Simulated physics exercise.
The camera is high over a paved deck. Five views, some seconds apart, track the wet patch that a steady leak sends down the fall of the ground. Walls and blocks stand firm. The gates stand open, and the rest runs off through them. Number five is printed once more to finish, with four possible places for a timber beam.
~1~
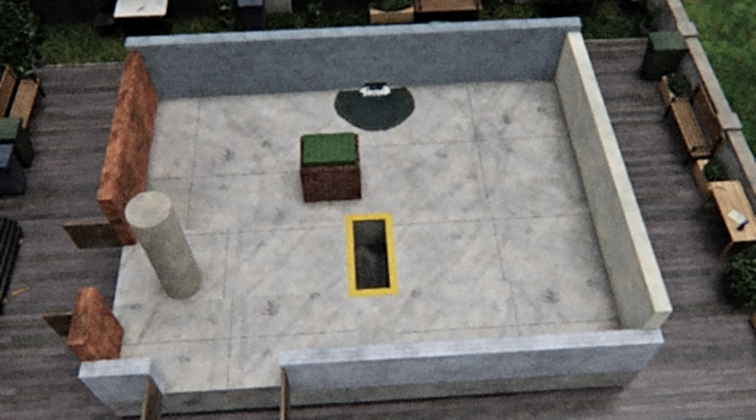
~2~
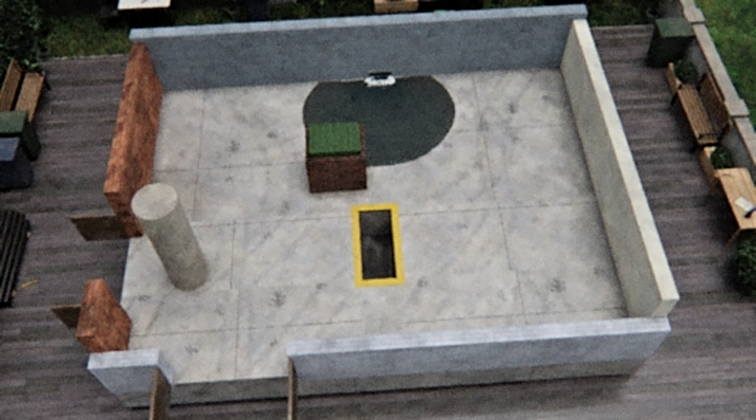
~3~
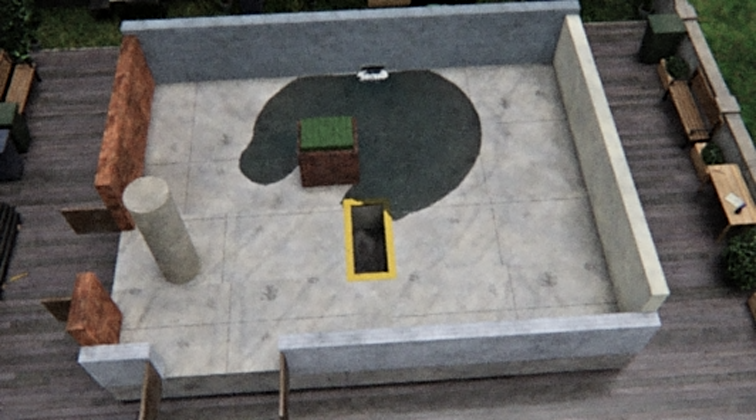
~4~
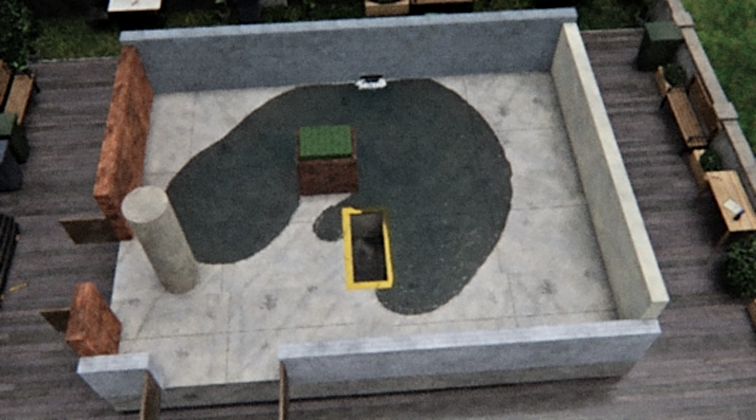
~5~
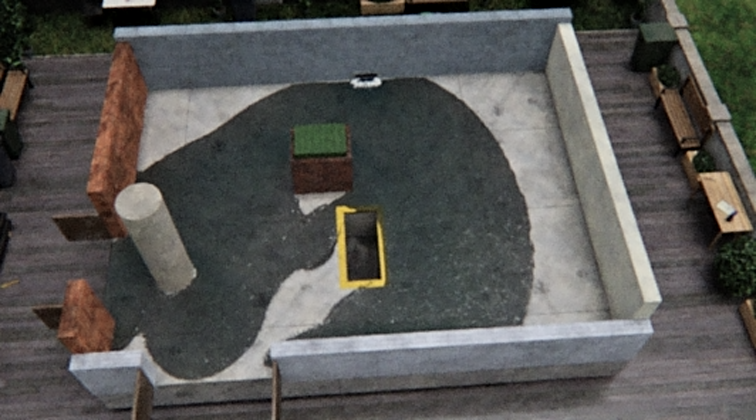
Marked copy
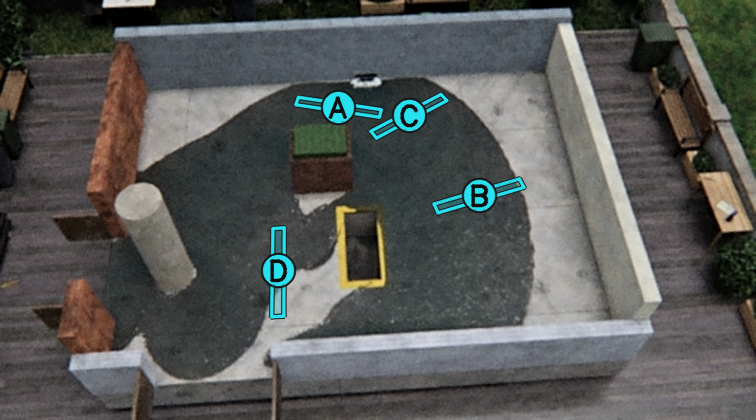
We see dark water spread from an outfall at the back wall of a walled yard, passing around a grass-topped block, reaching a yellow-edged gully, then curling leftward around a pillar and covering much of the pale floor.
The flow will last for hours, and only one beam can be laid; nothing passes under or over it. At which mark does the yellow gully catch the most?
It is B.
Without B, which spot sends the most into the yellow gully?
Here it is spot D.
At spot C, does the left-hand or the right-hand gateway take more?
The right one.
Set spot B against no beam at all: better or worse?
Spot B is better.
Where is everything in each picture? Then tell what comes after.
In the first frame, outfall at (376, 84); yellow gully at (371, 254); open gate at (226, 375); open gate at (131, 285); 3 % of the ground under water, visible out to (370, 126); yellow gully still dry.
In the second frame, 11 % of the ground under water, visible out to (407, 158); yellow gully still dry.
In the third frame, 22 % of the ground under water, visible out to (250, 174); yellow gully taking water.
In the fourth frame, 39 % of the ground under water, visible out to (436, 304); yellow gully taking water.
In the fifth frame, 60 % of the ground under water, visible out to (118, 334); yellow gully taking water.
In cyan, A from (297, 101) to (380, 113); B from (436, 208) to (521, 183); C from (373, 134) to (443, 97); D from (277, 316) to (278, 228).
If A is chosen, about 12 % of the stream goes into the yellow gully, about 88 % out by the gates.
If B is chosen, about 40 % of the stream goes into the yellow gully, about 59 % out by the gates.
If C is chosen, about 12 % of the stream goes into the yellow gully, about 87 % out by the gates.
If D is chosen, about 26 % of the stream goes into the yellow gully, about 73 % out by the gates.
